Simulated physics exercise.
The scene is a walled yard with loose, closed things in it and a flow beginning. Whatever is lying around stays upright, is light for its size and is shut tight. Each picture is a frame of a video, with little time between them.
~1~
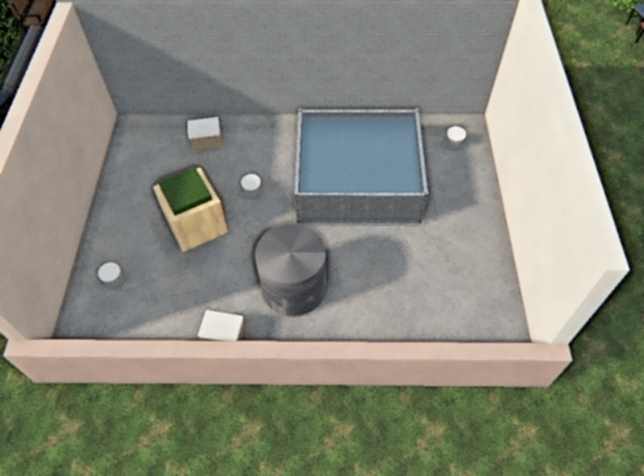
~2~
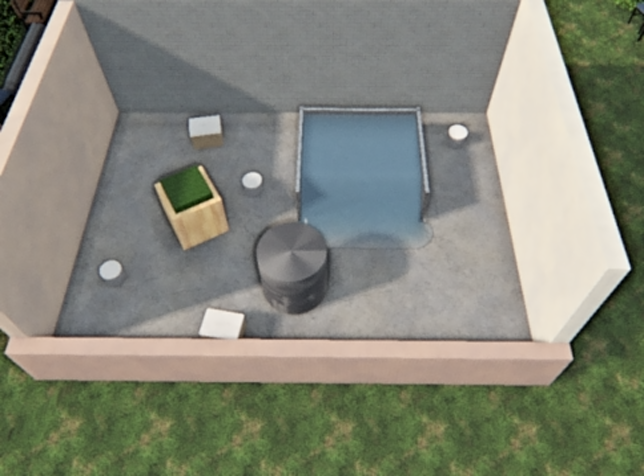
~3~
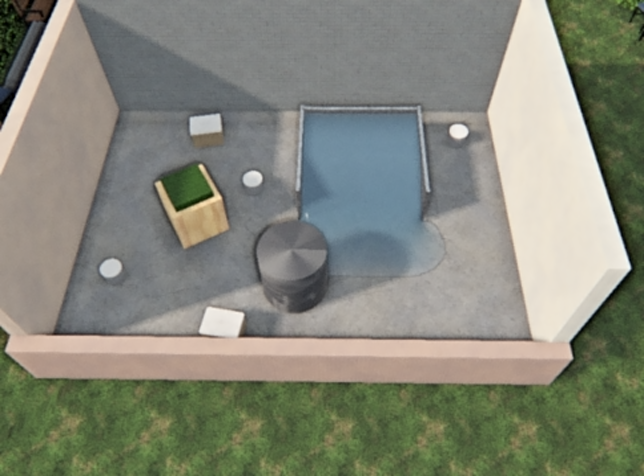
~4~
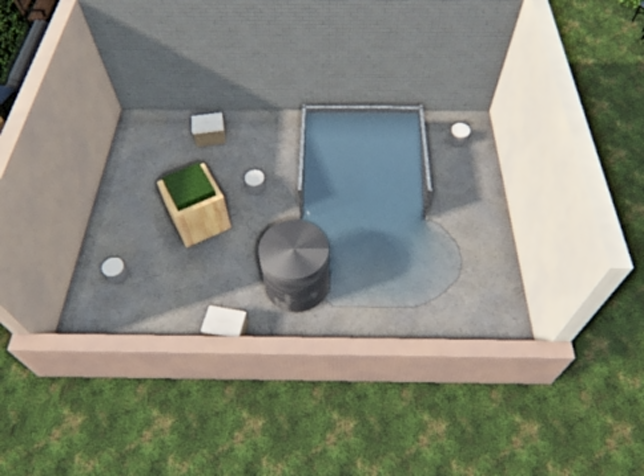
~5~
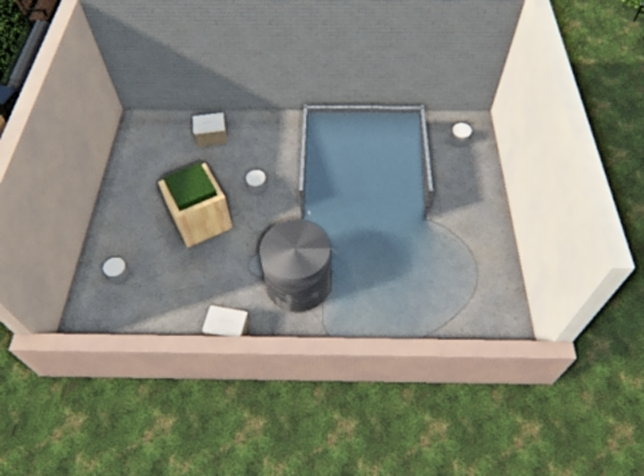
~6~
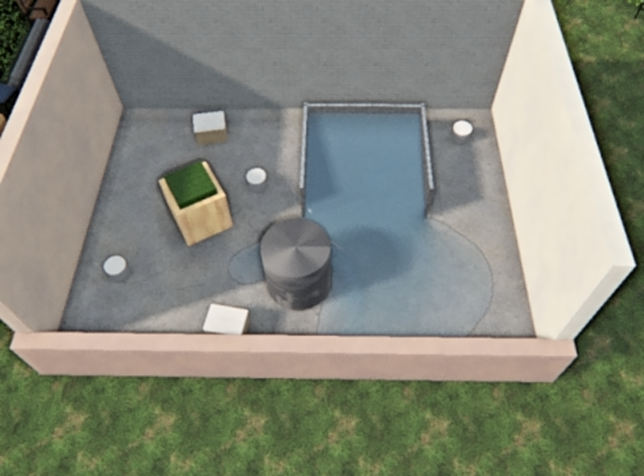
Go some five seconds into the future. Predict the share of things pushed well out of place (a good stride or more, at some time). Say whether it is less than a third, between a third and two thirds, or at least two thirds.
Middle band.
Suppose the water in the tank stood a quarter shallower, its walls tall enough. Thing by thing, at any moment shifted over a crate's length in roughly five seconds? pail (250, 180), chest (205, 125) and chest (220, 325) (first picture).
Note, in sequence: Within that / within that / past that mark.
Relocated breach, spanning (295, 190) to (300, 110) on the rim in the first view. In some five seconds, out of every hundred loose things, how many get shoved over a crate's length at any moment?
It comes out at roughly 80 per cent.
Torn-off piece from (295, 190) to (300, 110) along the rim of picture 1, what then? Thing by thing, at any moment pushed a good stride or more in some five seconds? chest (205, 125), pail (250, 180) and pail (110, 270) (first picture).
Result per item - displaced that far / displaced that far / displaced that far.
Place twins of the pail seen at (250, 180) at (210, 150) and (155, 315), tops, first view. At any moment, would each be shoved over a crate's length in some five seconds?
Well, one then the other: Not carried that far, carried that far.
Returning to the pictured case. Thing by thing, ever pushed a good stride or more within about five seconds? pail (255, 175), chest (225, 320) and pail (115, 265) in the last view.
Listed order gives below that mark, then past that mark, and lastly past that mark.
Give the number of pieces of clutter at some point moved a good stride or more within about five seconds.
The total is 3.
A moment on, 0 of 5 are well off their spots; 0 afloat.
Next, 1 of 5 are well off their spots; 0 afloat.
Later, 3 of 5 are well off their spots; 2 afloat.
In the end, 3 of 5 are well off their spots, and 3 have been at some point; 3 afloat.
